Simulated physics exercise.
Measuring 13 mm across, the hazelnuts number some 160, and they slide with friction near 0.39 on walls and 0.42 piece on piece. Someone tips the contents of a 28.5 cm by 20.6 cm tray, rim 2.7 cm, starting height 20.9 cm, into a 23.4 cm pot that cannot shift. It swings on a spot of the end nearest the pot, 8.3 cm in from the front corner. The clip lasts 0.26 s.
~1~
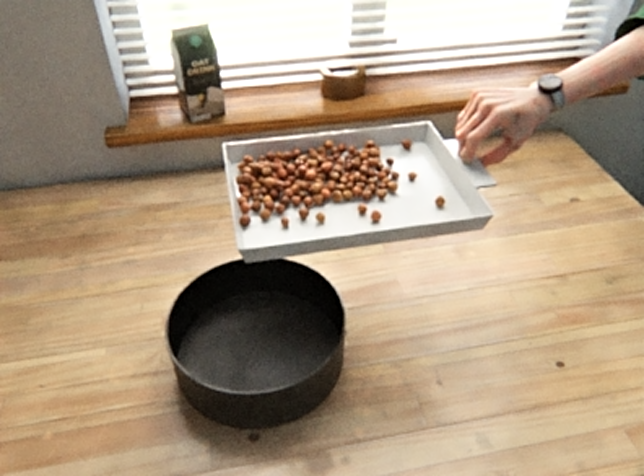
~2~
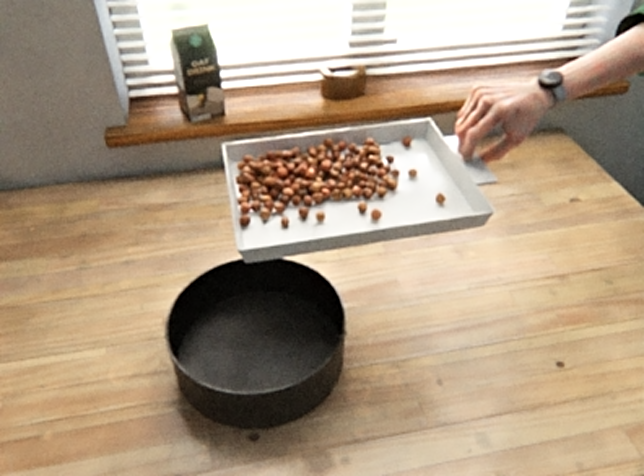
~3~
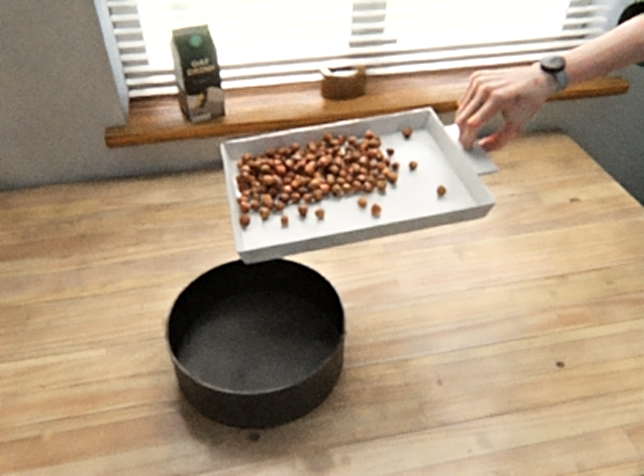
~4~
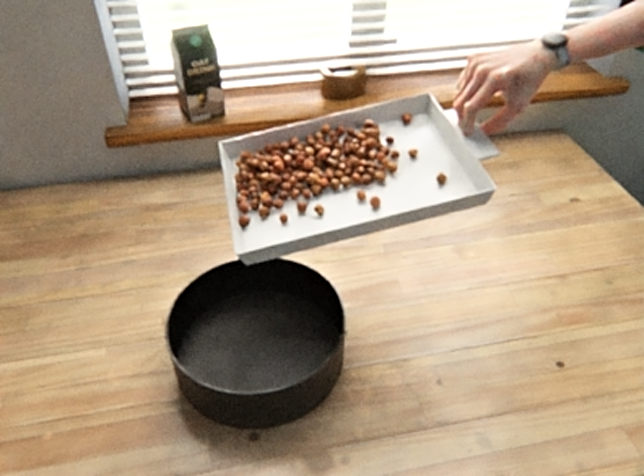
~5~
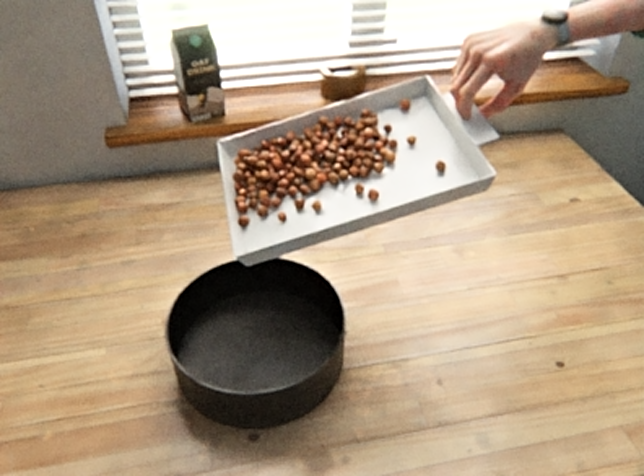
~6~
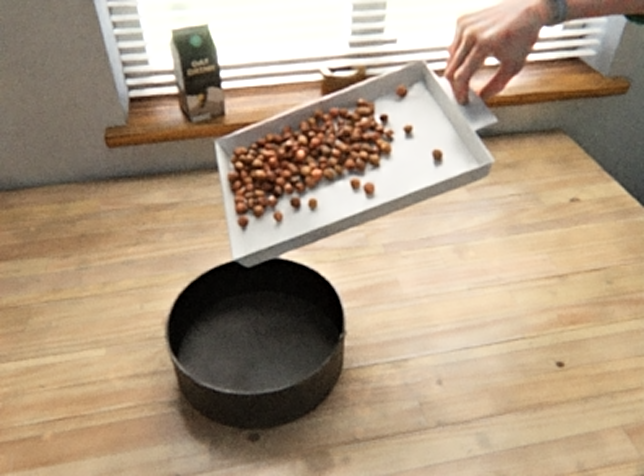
Hand raising the right end of a white tray of hazelnuts, tilting it down leftward above a round black pan on a wooden table.
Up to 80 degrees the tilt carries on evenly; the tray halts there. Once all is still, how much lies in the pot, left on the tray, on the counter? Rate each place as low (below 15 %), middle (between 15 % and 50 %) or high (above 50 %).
Ratings: Pot high; left on the tray low; counter low.
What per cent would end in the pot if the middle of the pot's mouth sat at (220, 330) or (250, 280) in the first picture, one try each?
Close to 95 in a hundred, then close to 65 in a hundred.
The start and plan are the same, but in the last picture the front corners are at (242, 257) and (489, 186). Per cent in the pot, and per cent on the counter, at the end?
That works out as pot 95 and counter 0.
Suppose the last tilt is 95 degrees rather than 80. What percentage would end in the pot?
I'd say close to 85 percent.
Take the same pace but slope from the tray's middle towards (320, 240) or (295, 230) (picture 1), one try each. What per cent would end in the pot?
Near 95 and 95 percent, in that order.
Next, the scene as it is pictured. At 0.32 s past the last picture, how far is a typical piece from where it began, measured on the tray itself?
6 cm.
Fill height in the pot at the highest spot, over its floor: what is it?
Around 2.5 cm above the floor.
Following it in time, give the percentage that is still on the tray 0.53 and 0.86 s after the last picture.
The figures go 95 and then 55.
Then, 0.32 s after the last picture, tilt 49 degrees; the tray holds 100 %, the pot 0 %.
Then, 0.53 s after the last picture, tilt 69 degrees; the tray holds 95 %, the pot 0 %.
Then, 0.86 s after the last picture, tilt 80 degrees; the tray holds 55 %, the pot 20 %.
In the end, pot 90 %, tray 5 %, counter 5 %.
